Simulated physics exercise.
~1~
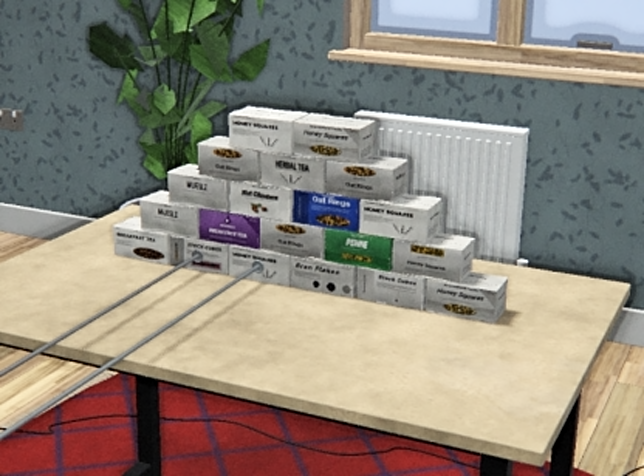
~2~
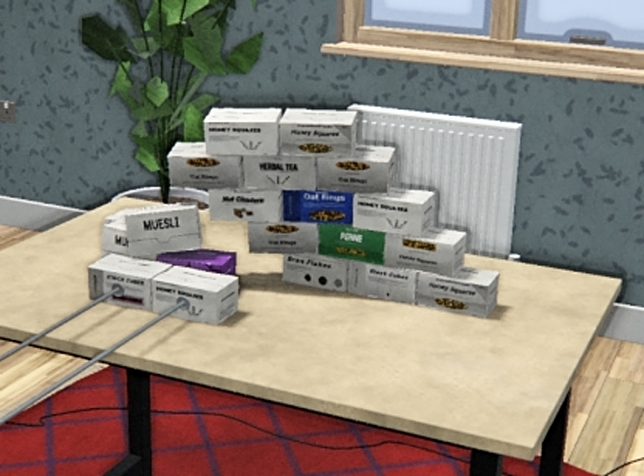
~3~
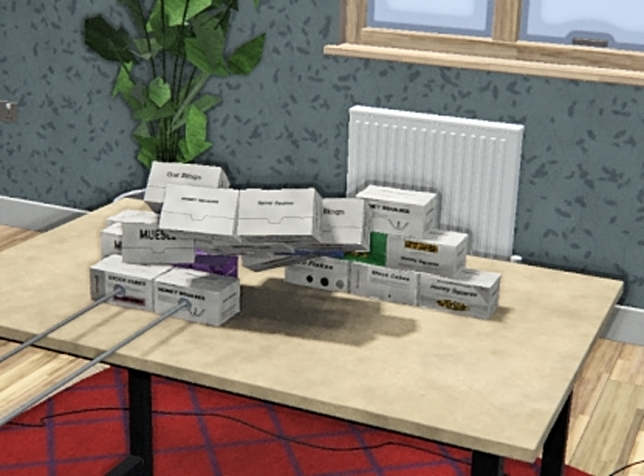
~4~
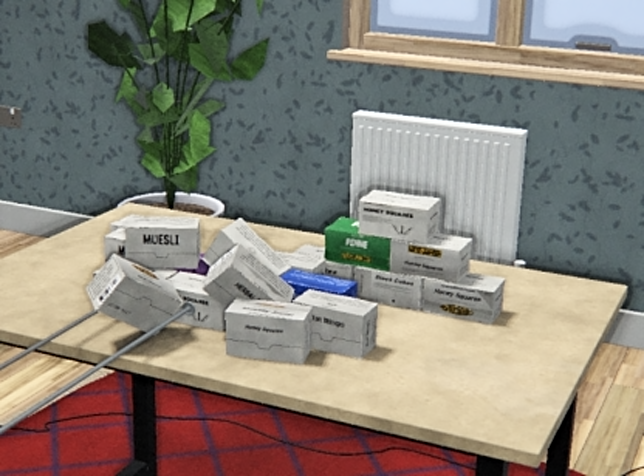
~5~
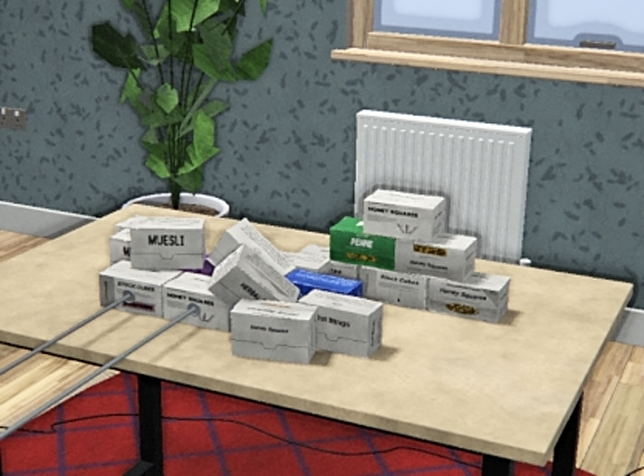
On a dining table, steel rods pull two boxes out and the stack partly collapses, leaving the green box up.
